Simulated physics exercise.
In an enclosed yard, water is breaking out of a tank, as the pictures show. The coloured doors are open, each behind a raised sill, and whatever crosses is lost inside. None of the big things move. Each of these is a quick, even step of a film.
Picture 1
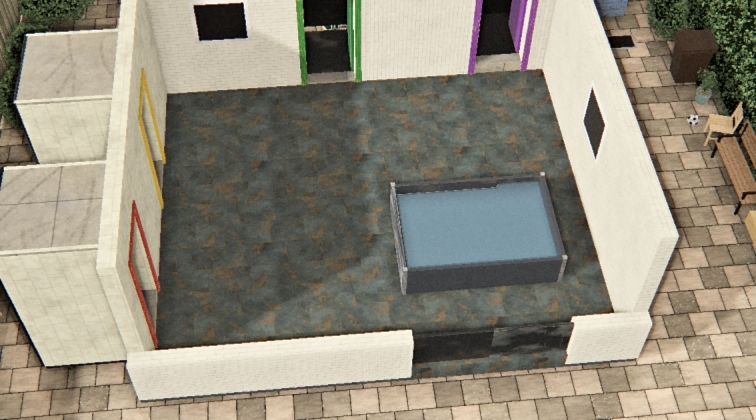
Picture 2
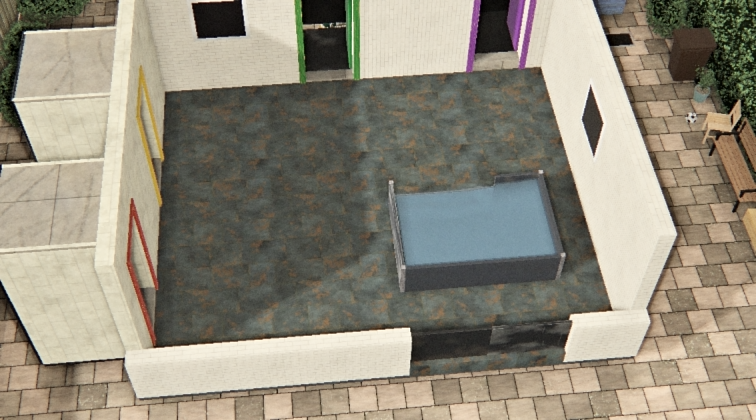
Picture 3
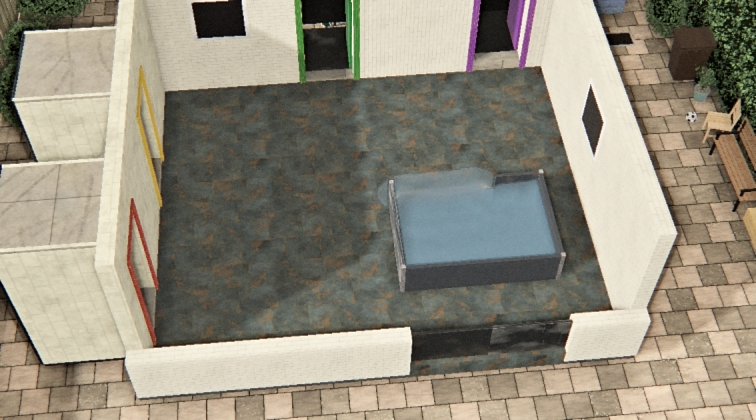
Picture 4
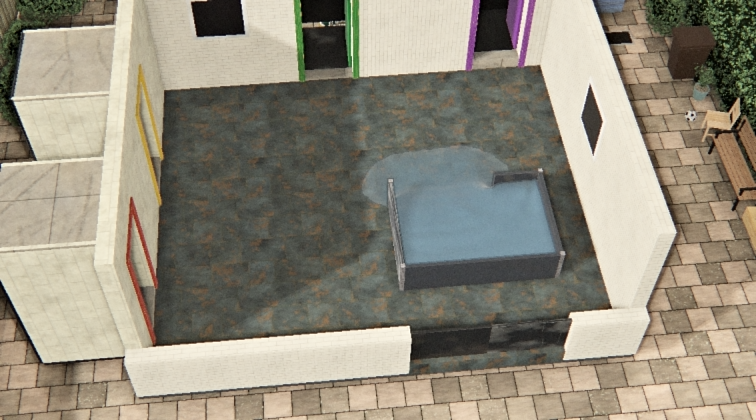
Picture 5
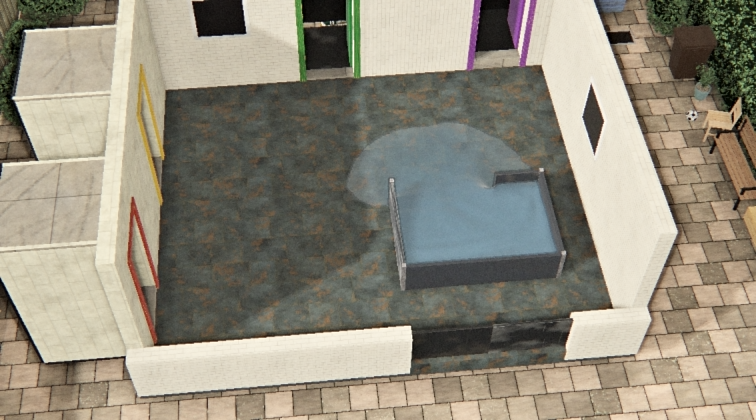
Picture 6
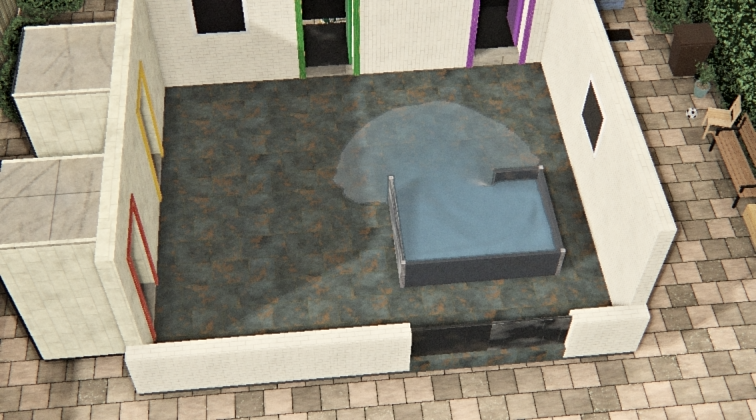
Water broke out through the far side of an open tank in a walled yard with coloured doorways, then spread across the dark floor in a widening, rounded sheet toward the back and left.
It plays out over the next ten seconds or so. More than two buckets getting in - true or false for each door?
Green door: True; purple door: False; yellow door: False; red door: False.
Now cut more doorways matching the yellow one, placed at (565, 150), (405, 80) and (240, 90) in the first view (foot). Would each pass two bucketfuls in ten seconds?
As listed: Keeps below it, goes over, keeps below it.
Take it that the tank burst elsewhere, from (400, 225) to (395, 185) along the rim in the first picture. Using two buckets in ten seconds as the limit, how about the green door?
I'd say the green door stays within the limit.
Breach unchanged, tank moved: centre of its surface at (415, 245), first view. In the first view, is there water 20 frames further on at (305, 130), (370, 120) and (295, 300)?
Spot one is touched, spot two is touched, spot three is not touched.
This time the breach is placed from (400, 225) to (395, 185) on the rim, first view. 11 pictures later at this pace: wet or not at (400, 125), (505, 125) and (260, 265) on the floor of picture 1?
Unwetted, unwetted, submerged.
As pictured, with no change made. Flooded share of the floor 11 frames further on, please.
Roughly 35 %.
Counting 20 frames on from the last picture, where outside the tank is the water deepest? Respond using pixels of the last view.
Estimated pixel: (166, 88).
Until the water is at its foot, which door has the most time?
My answer: The red-painted one.
A moment on, water covers 30 % of the floor; the green door not reached, the purple door wet at the sill, nothing in, the yellow door not reached, the red door not reached.
Next, water covers 35 % of the floor; the green door over two buckets in, the purple door wet at the sill, nothing in, the yellow door not reached, the red door not reached.
Then, water covers 45 % of the floor; the green door far over two buckets in, the purple door wet at the sill, nothing in, the yellow door not reached, the red door not reached.
Later, water covers 65 % of the floor; the green door far over two buckets in, the purple door wet at the sill, nothing in, the yellow door wet at the sill, nothing in, the red door wet at the sill, nothing in.
In the end, water covers 95 % of the floor; the green door far over two buckets in, the purple door wet at the sill, nothing in, the yellow door wet at the sill, nothing in, the red door wet at the sill, nothing in.
